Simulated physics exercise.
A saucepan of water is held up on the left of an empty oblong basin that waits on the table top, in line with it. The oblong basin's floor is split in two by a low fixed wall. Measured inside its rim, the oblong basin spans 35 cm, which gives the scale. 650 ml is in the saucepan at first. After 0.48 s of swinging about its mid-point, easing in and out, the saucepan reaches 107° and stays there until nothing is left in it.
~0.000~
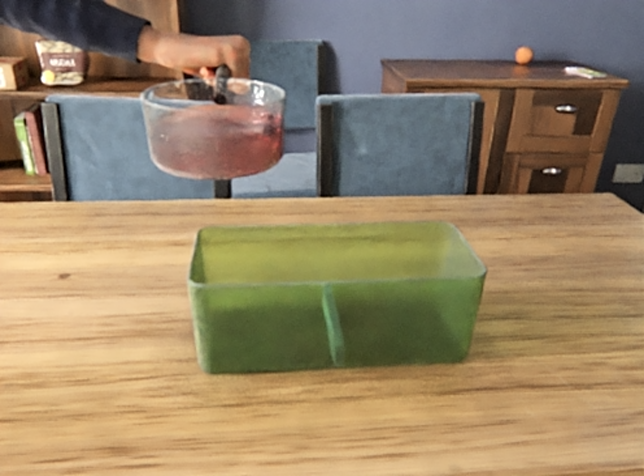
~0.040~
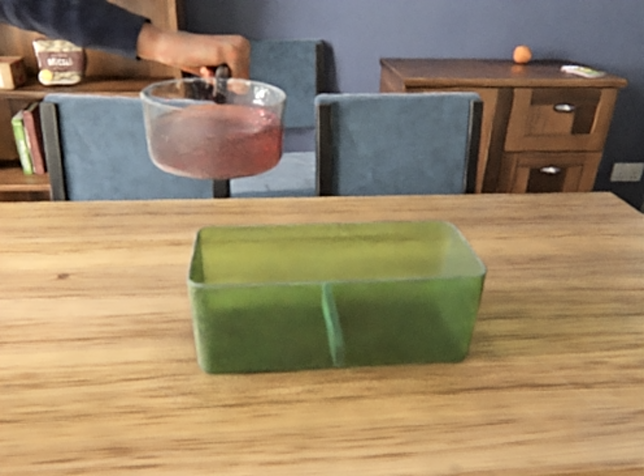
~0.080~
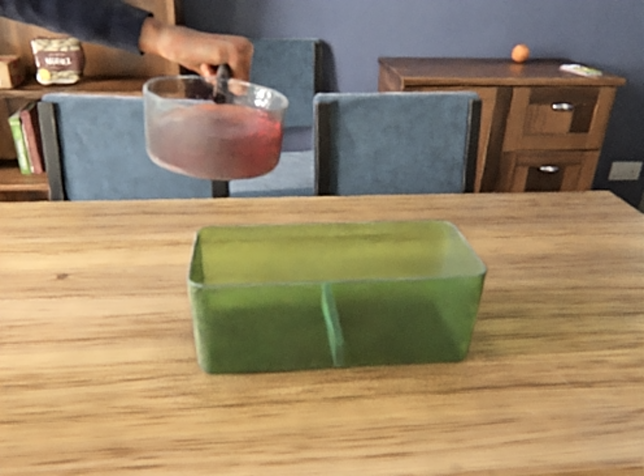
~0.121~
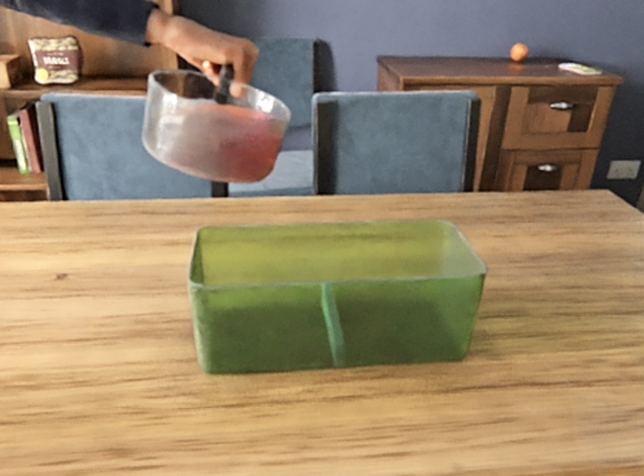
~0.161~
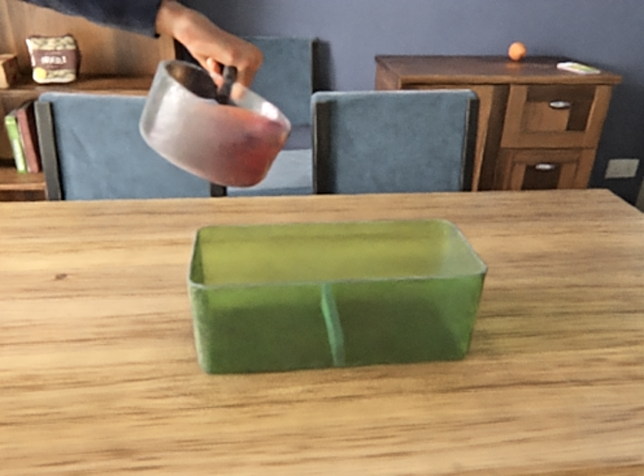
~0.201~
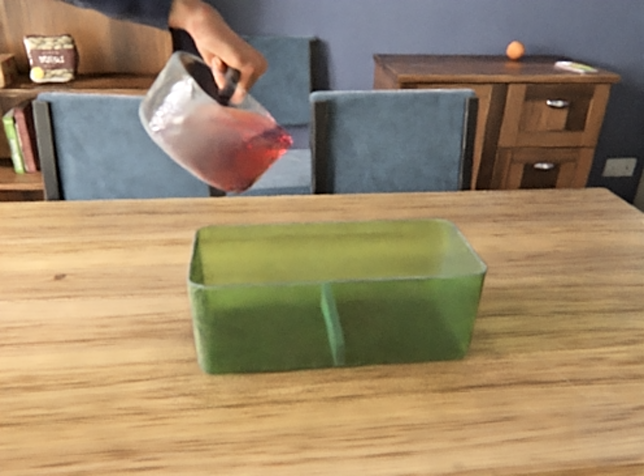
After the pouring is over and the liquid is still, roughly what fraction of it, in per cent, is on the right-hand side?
Roughly 26 out of 100 parts.
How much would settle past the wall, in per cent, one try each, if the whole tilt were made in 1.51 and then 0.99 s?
55 and 45 %.
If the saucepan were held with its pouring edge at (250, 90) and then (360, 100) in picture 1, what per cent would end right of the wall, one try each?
First 20, then 80 per cent.
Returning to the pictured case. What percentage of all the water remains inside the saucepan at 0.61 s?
About 4 percent.
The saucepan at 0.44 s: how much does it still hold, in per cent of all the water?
Remaining: Near 18 % of the total.
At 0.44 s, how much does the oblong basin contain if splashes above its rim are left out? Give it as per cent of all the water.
Around 28%.
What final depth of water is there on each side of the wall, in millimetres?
Final levels - left approx 20 mm, right approx 8 mm.
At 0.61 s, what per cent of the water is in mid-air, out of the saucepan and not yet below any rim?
About 5 per cent.
After 0.44 s the tilt is 105° and 18 per cent is still to pour, 25 is left of the wall and 2 right of it.
After 0.61 s the tilt is 107° and 4 per cent is still to pour, 72 is left of the wall and 19 right of it.
After 0.79 s the tilt is 107° and 0 per cent is still to pour, 68 is left of the wall and 24 right of it.
After 0.98 s the tilt is 107° and 0 per cent is still to pour, 70 is left of the wall and 26 right of it.
In the end 70 per cent lies left of the wall, 26 right of it and 4 outside.
